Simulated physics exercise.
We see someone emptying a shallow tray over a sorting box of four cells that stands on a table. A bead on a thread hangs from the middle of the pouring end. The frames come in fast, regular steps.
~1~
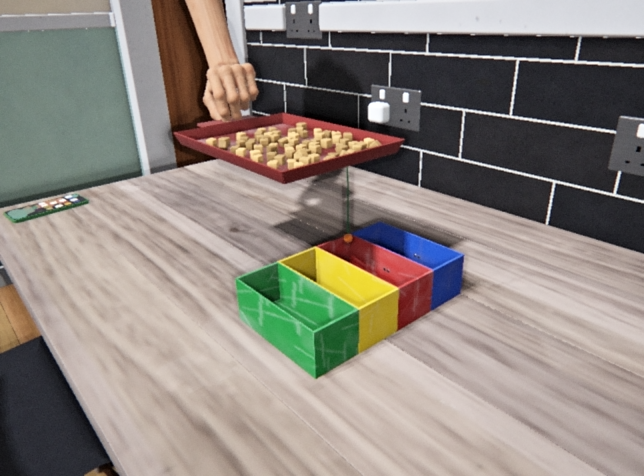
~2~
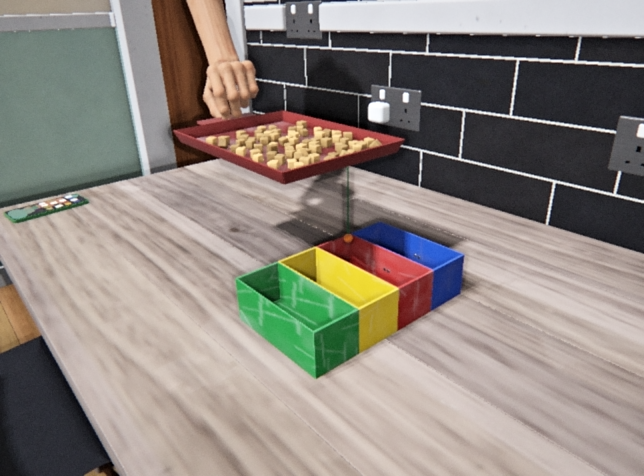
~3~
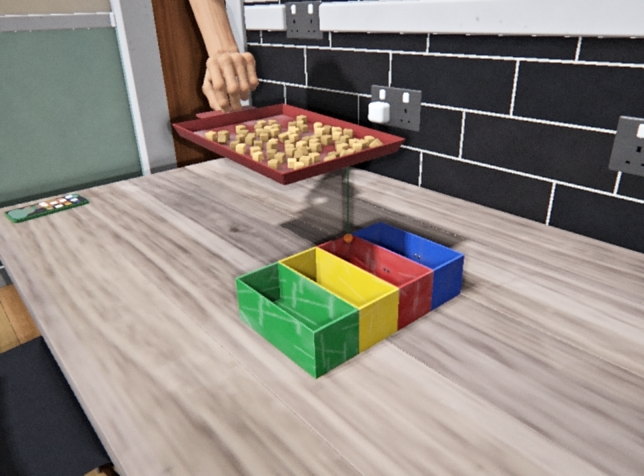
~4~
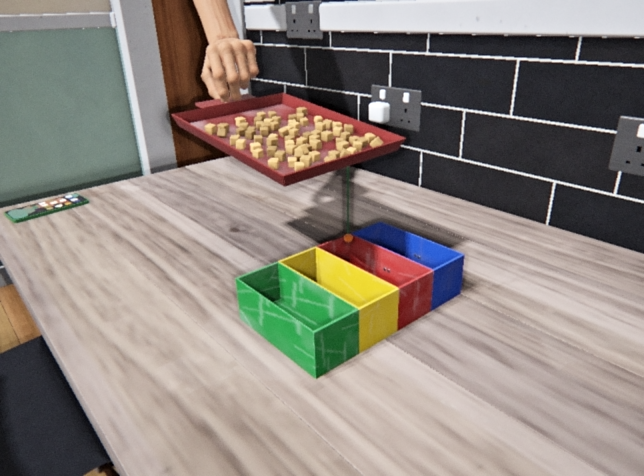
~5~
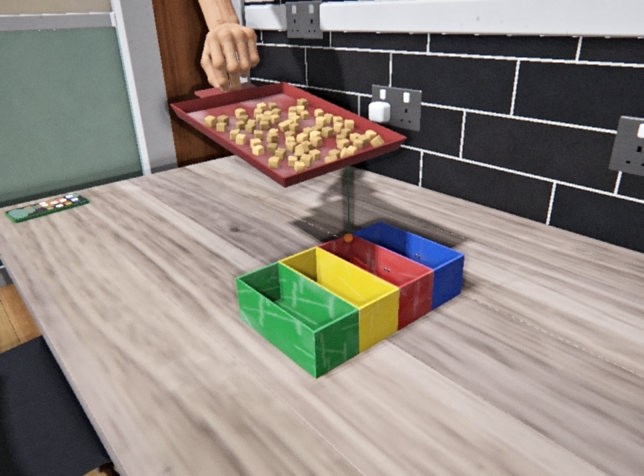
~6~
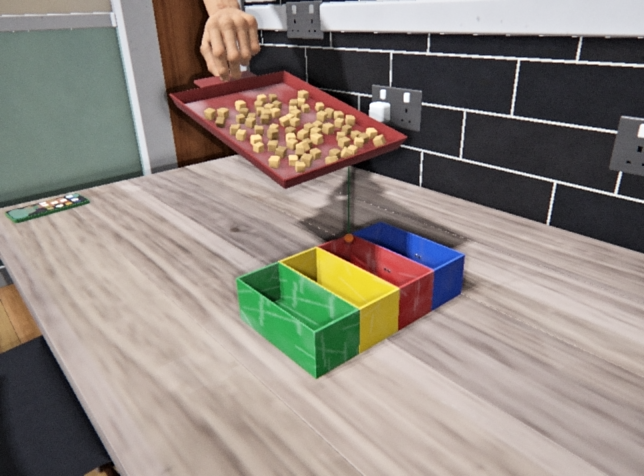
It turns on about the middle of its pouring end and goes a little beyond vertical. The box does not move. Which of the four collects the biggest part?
The yellow cell gets the most.
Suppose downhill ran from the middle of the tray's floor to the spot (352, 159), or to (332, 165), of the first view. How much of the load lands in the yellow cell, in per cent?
The first gives 10 %, the second 30 %.
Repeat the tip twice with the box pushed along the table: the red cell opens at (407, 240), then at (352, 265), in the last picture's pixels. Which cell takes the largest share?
The first try: The green one. The second: The yellow one.
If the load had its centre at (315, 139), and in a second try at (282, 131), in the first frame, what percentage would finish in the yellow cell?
Near 40 % and 40 %.
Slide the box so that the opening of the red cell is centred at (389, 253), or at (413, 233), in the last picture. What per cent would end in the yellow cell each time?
In turn 40 and 10 in a hundred.
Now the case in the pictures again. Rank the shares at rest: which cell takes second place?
It is green.
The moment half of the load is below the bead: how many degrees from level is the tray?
Roughly 110°.
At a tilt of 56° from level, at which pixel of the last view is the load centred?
Close to (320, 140).
Soon after the last picture, tray tipped steeply; all on the tray.
A little later, tray tipped right over; all on the tray.
Later still, tray tipped past a quarter turn; about a third in the yellow cell; about a quarter in the green cell; a small part in the red cell; a small part in the blue cell; a stray few falling or outside the box.
At rest, tray tipped past a quarter turn; about a third in the yellow cell; about a quarter in the green cell; a small part in the red cell; a small part in the blue cell; a stray few outside the box.
